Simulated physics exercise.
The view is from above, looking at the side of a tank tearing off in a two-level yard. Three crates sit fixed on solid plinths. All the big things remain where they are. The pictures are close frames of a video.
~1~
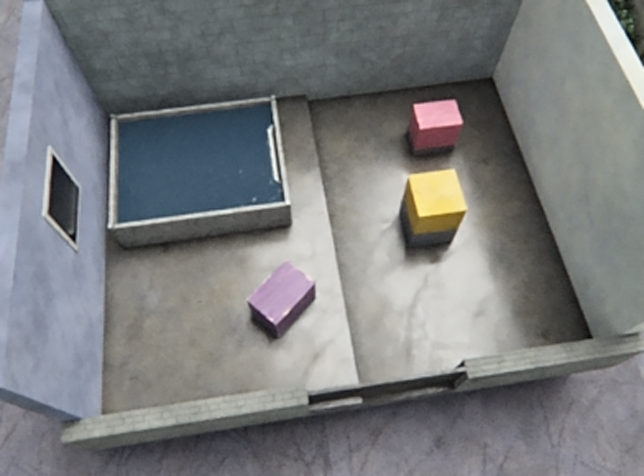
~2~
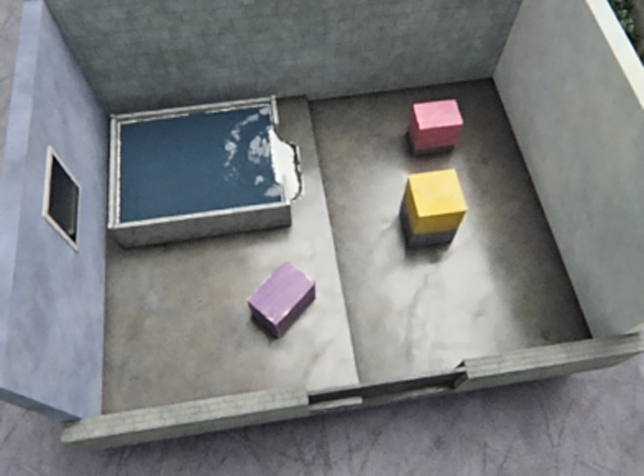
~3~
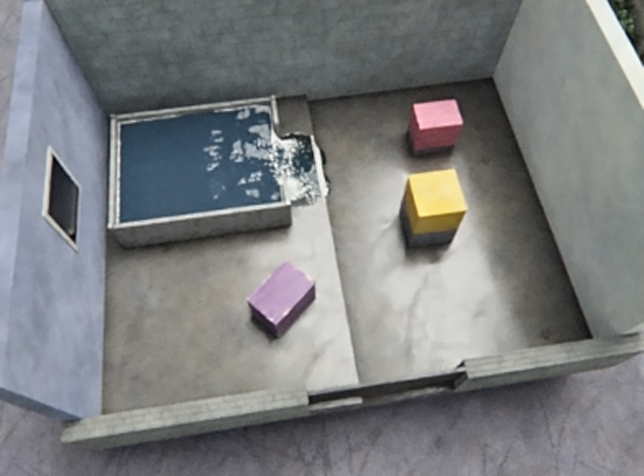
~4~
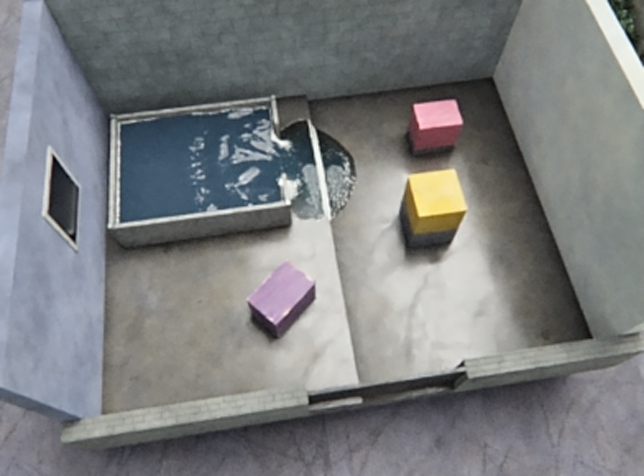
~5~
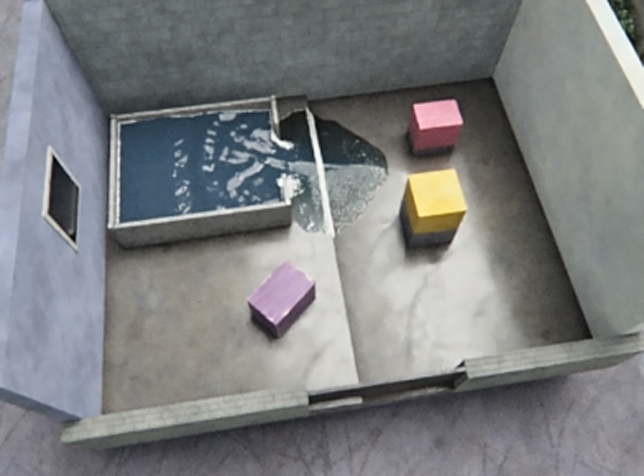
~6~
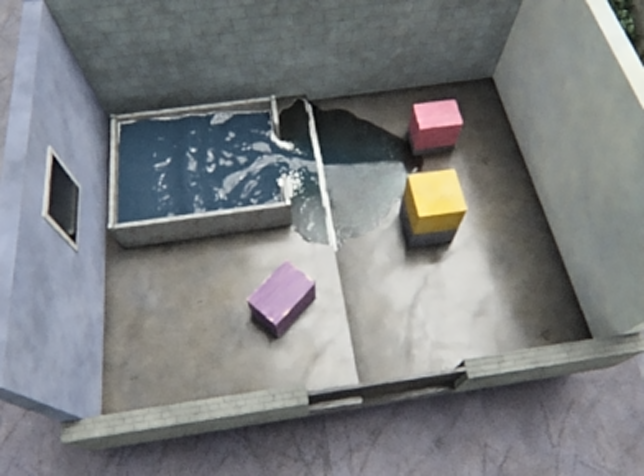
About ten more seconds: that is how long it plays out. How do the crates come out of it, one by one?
The pink crate meets the water; the yellow crate never meets the water; the purple crate never meets the water.
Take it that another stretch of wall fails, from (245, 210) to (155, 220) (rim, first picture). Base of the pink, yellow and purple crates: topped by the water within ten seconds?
Pink crate stays untouched, yellow crate stays untouched, purple crate gets drenched.
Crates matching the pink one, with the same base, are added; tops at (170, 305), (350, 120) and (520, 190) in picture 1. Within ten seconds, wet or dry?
Listed in turn: Clear / overtopped / overtopped.
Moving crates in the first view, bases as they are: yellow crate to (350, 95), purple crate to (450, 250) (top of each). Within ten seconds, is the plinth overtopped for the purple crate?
Result for purple: Overtopped.
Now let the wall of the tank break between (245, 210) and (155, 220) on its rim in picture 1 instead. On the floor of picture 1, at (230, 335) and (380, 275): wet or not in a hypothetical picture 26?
Taking the two spots in turn: Swamped and swamped.
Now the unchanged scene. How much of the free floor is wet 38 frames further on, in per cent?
My estimate is roughly 60 percent.
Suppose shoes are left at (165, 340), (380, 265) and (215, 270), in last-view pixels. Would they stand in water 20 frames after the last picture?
Going through them in order, I'd say clear, drenched and clear.
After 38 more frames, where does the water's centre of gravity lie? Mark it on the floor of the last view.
I reckon somewhere around (346, 201).
A moment on, water covers 30 % of the floor; the pink crate water round its plinth, the yellow crate water round its plinth, the purple crate not reached.
Next, water covers 40 % of the floor; the pink crate water round its plinth, the yellow crate water round its plinth, the purple crate not reached.
Then, water covers 55 % of the floor; the pink crate water round its plinth, the yellow crate water round its plinth, the purple crate not reached.
Later, water covers 60 % of the floor; the pink crate water round its plinth, the yellow crate water round its plinth, the purple crate not reached.
In the end, water covers 60 % of the floor; the pink crate was topped, the yellow crate stayed above the water, the purple crate stayed above the water.
